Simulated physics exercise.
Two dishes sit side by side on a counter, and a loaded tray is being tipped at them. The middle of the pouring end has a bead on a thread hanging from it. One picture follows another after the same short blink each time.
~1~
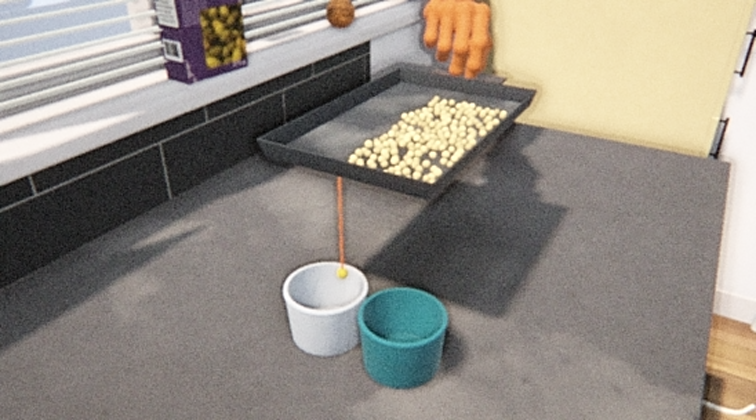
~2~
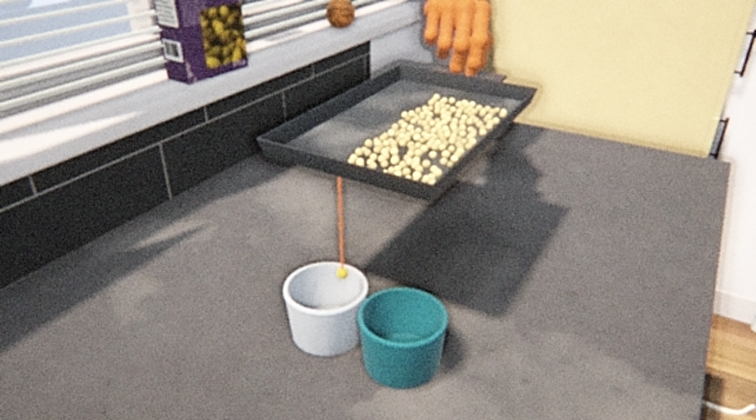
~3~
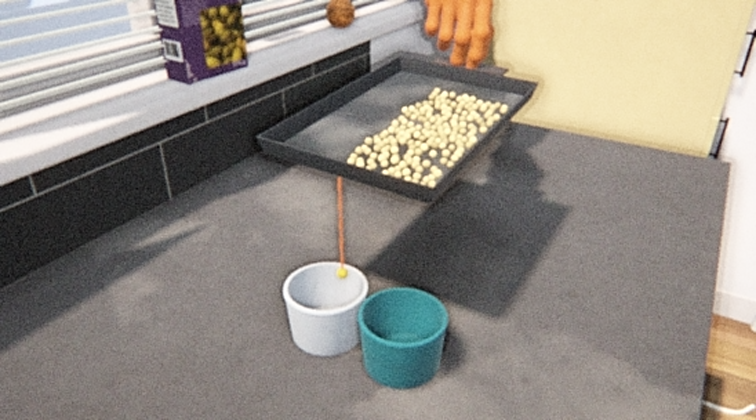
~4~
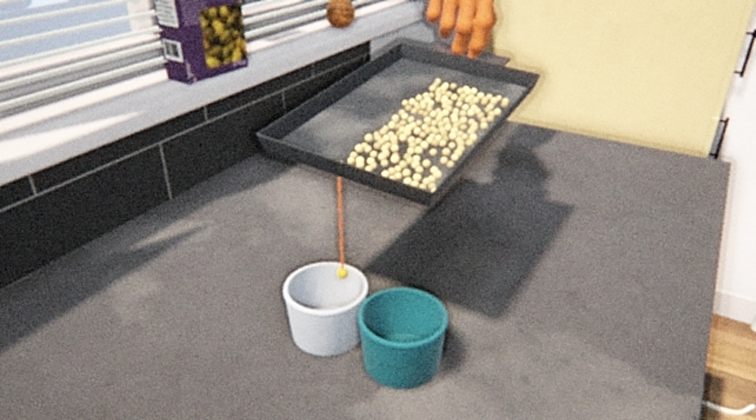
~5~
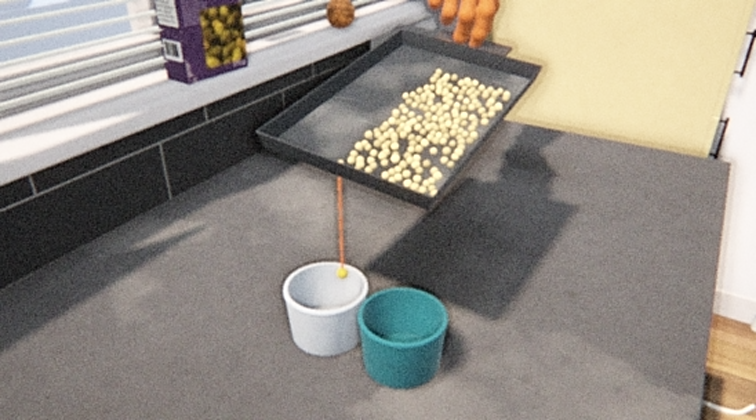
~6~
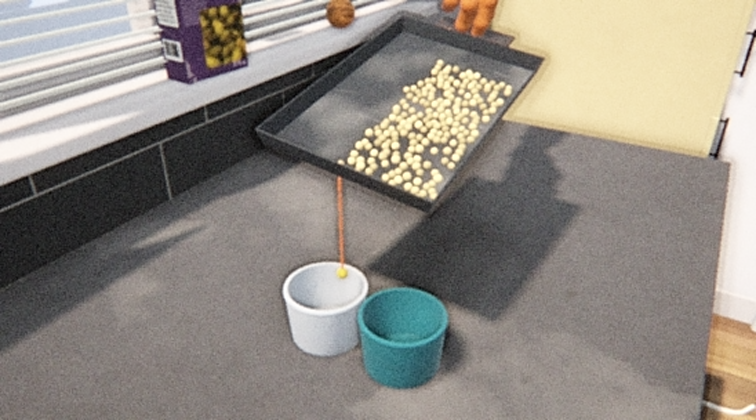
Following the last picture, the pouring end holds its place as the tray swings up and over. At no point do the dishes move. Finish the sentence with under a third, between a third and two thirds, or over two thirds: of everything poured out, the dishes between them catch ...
Of everything poured out, the dishes between them catch over two thirds.
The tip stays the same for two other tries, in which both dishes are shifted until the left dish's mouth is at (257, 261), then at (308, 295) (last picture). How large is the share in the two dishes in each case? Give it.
First 0 per cent, second 40 per cent.
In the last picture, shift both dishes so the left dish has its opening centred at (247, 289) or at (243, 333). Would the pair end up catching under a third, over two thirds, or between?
Initially under a third, afterwards under a third.
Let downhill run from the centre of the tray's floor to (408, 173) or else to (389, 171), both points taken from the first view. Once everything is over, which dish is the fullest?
Going by the two tries in order: The right-placed dish, then the right-placed dish.
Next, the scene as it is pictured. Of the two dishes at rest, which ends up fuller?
It is the right one.
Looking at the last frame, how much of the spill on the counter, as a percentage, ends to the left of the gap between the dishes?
Roughly 0 in a hundred.
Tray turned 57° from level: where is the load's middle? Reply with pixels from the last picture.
The middle of the load sits near (434, 160).
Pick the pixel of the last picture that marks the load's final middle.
Close to (409, 354) in the last picture.
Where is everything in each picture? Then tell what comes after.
The first frame shows corners of the pouring end (264, 138) and (430, 180), level; middle of the load (432, 137), soya beans; left dish (304, 327); right dish (382, 360); bead on its thread (343, 273).
The second frame shows corners of the pouring end (264, 138) and (430, 181), level; middle of the load (432, 136).
The third frame shows corners of the pouring end (264, 136) and (430, 184), tipped barely, lowest at the right corner; middle of the load (432, 133).
The fourth frame shows corners of the pouring end (264, 133) and (430, 188), tipped a little, lowest at the right corner; middle of the load (433, 129).
The fifth frame shows corners of the pouring end (263, 131) and (430, 193), tipped a little, lowest at the right corner; middle of the load (433, 126).
The sixth frame shows corners of the pouring end (263, 128) and (430, 197), tipped clearly, lowest at the right corner; middle of the load (434, 123); left dish (304, 327); right dish (382, 360).
Just after the last frame, tray tipped steeply; every one on the tray.
A moment on, tray tipped right over; roughly a quarter on the tray; roughly two thirds in the right dish; about a tenth outside both; about a tenth in the air.
Further on, tray tipped past a quarter turn; the larger part in the right dish; about a tenth outside both.
When it is over, tray tipped past a quarter turn; the larger part in the right dish; not one in the left dish; about a tenth outside both.
